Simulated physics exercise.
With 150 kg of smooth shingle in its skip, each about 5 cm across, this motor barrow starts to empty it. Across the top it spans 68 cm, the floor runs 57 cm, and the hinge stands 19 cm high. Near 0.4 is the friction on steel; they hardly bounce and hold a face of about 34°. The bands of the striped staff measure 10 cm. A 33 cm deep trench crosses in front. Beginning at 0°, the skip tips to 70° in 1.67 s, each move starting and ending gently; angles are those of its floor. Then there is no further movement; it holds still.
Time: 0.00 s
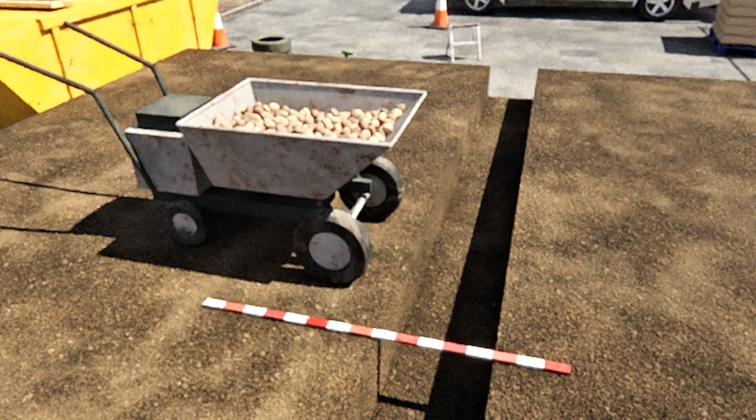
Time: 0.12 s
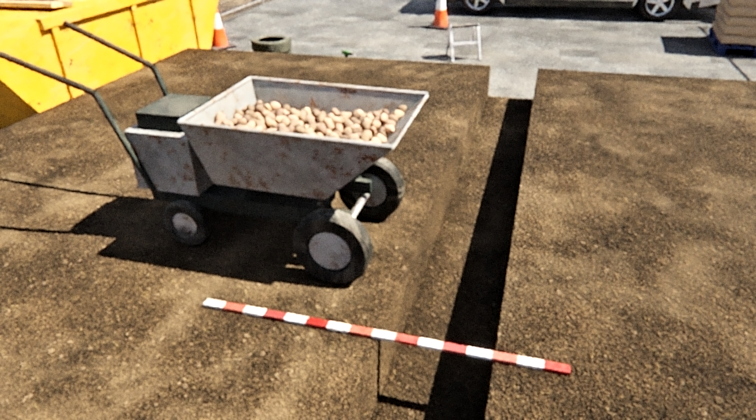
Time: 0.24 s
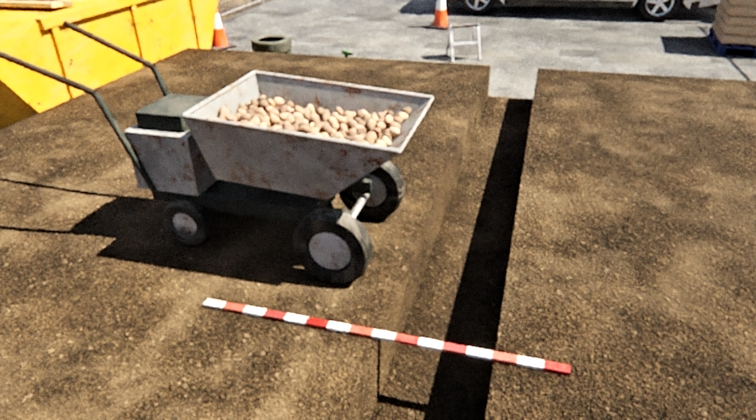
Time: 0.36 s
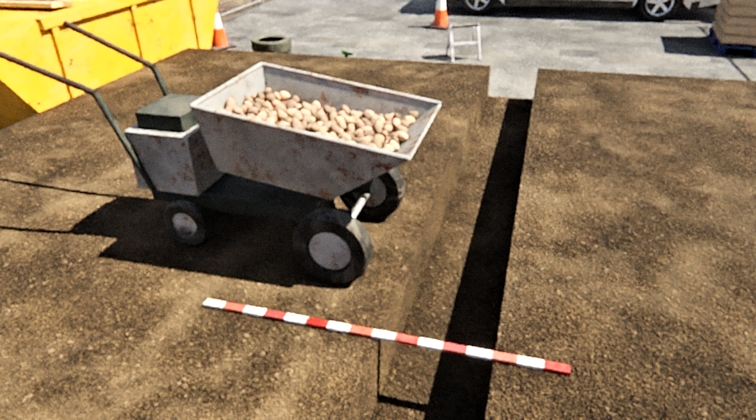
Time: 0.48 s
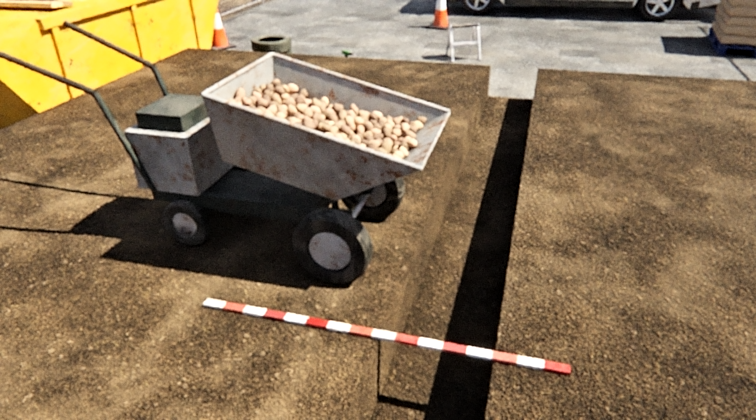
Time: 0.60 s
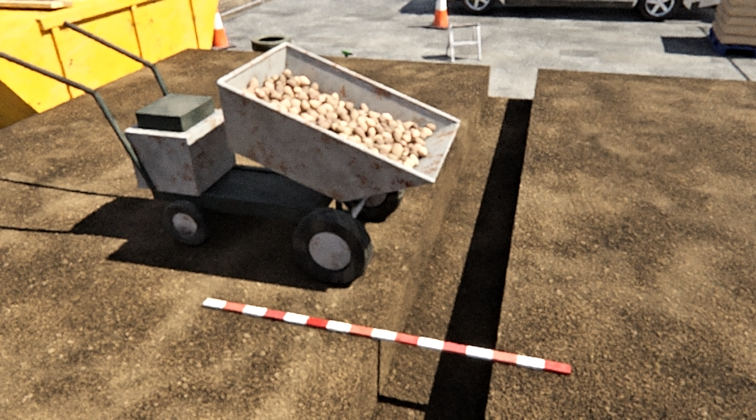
The clip shows a motor barrow loaded with smooth, pale stones standing on brown soil beside a narrow trench and a red-and-white striped staff, as its grey skip gradually tilts toward the right, its left end rising.
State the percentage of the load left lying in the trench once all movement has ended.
The share left there is about 53 per cent.
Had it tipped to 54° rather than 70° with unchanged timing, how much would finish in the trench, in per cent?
It would come to about 55 percent.
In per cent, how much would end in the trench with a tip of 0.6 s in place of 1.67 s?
Close to 40 per cent then.
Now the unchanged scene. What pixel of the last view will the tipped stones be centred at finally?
Look at roughly (499, 300).
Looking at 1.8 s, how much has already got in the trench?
By that point it's something like 30 in a hundred.
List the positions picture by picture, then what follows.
In the first picture, the skip is at 0°, its lip at (391, 146); the top of the load is at (350, 118).
In the second picture, the skip is at 1°, its lip at (393, 147); the top of the load is at (316, 115); the stones move at 0.1 m/s on average.
In the third picture, lip at (400, 152), floor tilted 4°, highest stones at (267, 111); the stones move at 0.3 m/s on average.
In the fourth picture, the skip is at 8°, its lip at (409, 159); the top of the load is at (257, 102); the stones move at 0.4 m/s on average.
In the fifth picture, lip at (421, 169), floor tilted 14°, highest stones at (266, 93); the stones move at 0.4 m/s on average.
In the sixth picture, the skip is at 21°, its lip at (433, 182); the top of the load is at (279, 83); the stones move at 0.5 m/s on average.
After 1.2 s the floor is at 59°; 100 % in the skip; the foremost stones are at (482, 241).
After 1.8 s the floor is at 70°; 32 % in the skip, 31 % in the trench, 37 % past the trench; the foremost stones are at (633, 275).
After 2.1 s the floor is at 70°; 6 % in the skip, 47 % in the trench, 47 % past the trench; the foremost stones are at (714, 293).
After 4.1 s the floor is at 70°; 0 % in the skip, 53 % in the trench, 47 % past the trench; the foremost stones are at (752, 295).
